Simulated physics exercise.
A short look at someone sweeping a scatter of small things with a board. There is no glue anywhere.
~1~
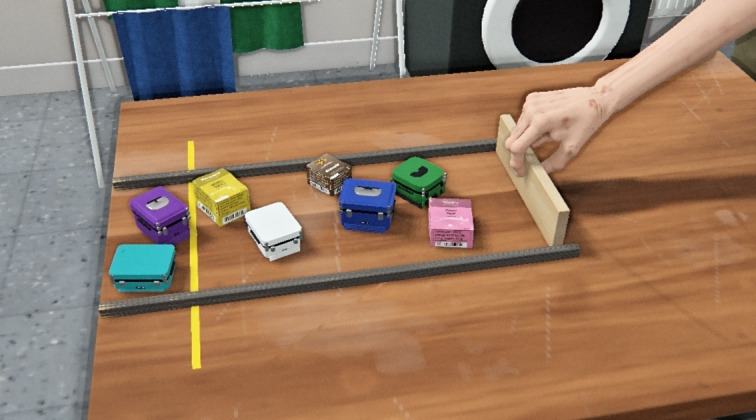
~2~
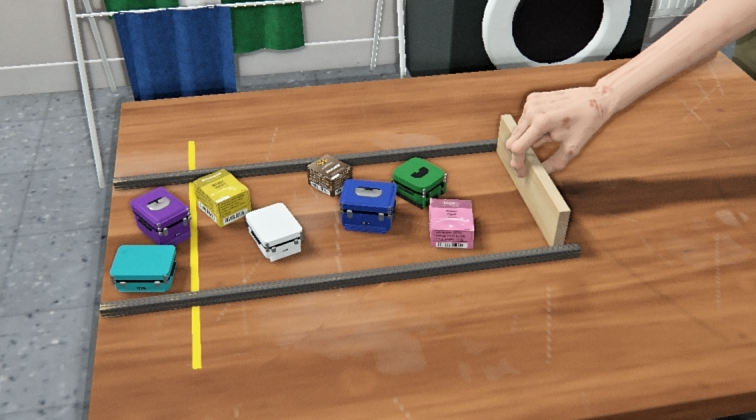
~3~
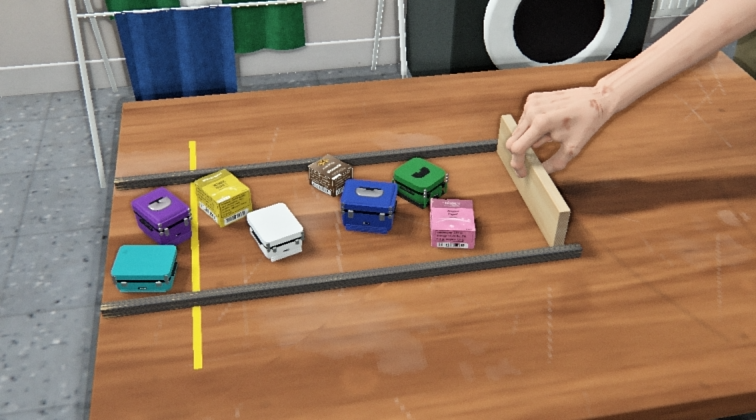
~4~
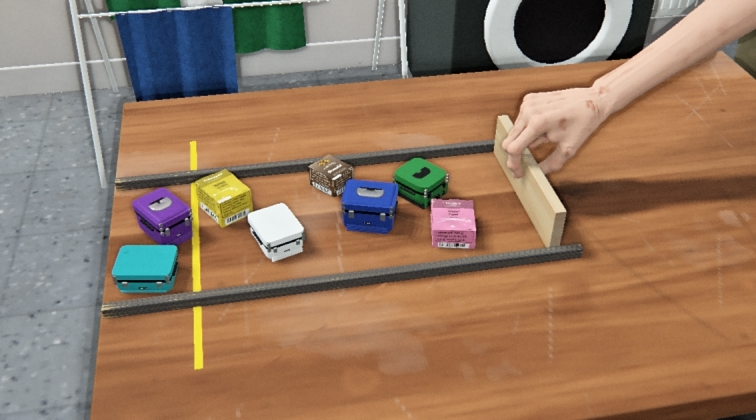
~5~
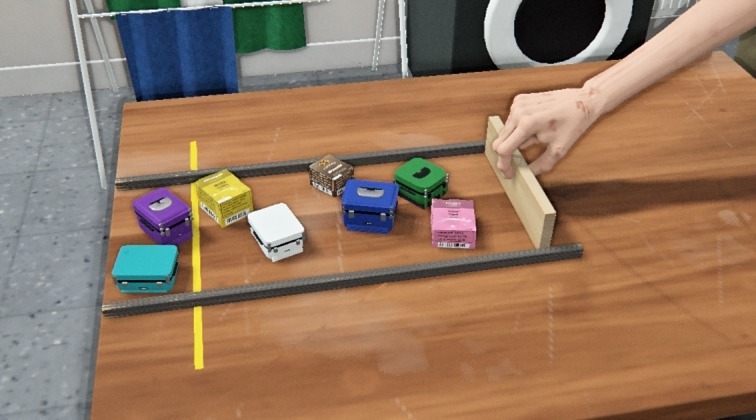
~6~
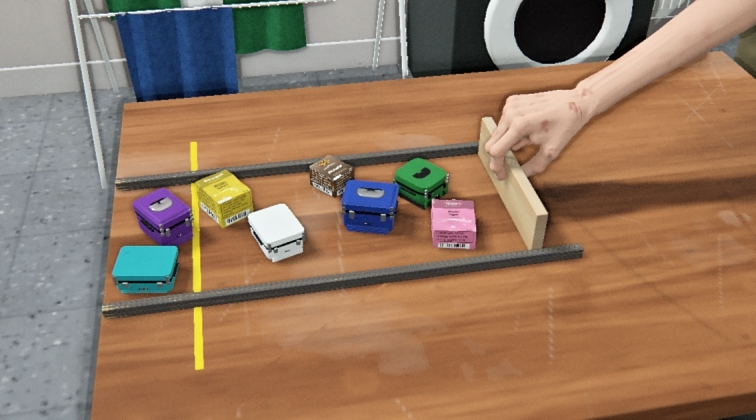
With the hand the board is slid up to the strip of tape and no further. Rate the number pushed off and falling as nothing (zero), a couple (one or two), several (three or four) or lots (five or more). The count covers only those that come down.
It is a couple.
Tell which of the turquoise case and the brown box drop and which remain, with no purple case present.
The turquoise case ends up below while the brown box stays up top.
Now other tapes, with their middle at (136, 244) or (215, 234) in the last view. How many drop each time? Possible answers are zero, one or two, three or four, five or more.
The falls would be 5 or more; one to two.
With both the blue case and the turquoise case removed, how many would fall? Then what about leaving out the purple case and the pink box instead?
In order, the numbers are 1 and 1.
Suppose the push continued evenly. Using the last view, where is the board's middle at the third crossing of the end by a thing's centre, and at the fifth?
(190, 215), then (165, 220).
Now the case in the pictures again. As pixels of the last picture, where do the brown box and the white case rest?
Final centres, first then second: (142, 194), (116, 269).
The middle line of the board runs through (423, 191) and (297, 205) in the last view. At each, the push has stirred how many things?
Up to then 3, and up to the other point 6.
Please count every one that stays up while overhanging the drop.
In total, 2 of them.
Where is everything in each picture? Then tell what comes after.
In the first frame, turquoise case (145, 269); purple case (161, 217); yellow box (221, 197); board (529, 178); tape (193, 236).
In the second frame, purple case (162, 218); board (530, 178).
In the third frame, yellow box (223, 197); white case (276, 232).
In the fourth frame, turquoise case (147, 270); brown box (332, 176).
In the fifth frame, purple case (164, 218); blue case (370, 206).
In the sixth frame, turquoise case (148, 271); purple case (164, 219); yellow box (224, 198); board (509, 181); tape (196, 237).
Soon after, none off yet; turquoise case at rest near (148, 271); purple case at rest near (164, 219); yellow box at rest near (224, 198).
Then, none off yet; turquoise case moved about its own width near (111, 279); purple case moved about its own width near (132, 225); yellow box moved about its own width near (164, 209).
At rest, the number that fall off is one or two; fallen, purple case and turquoise case.
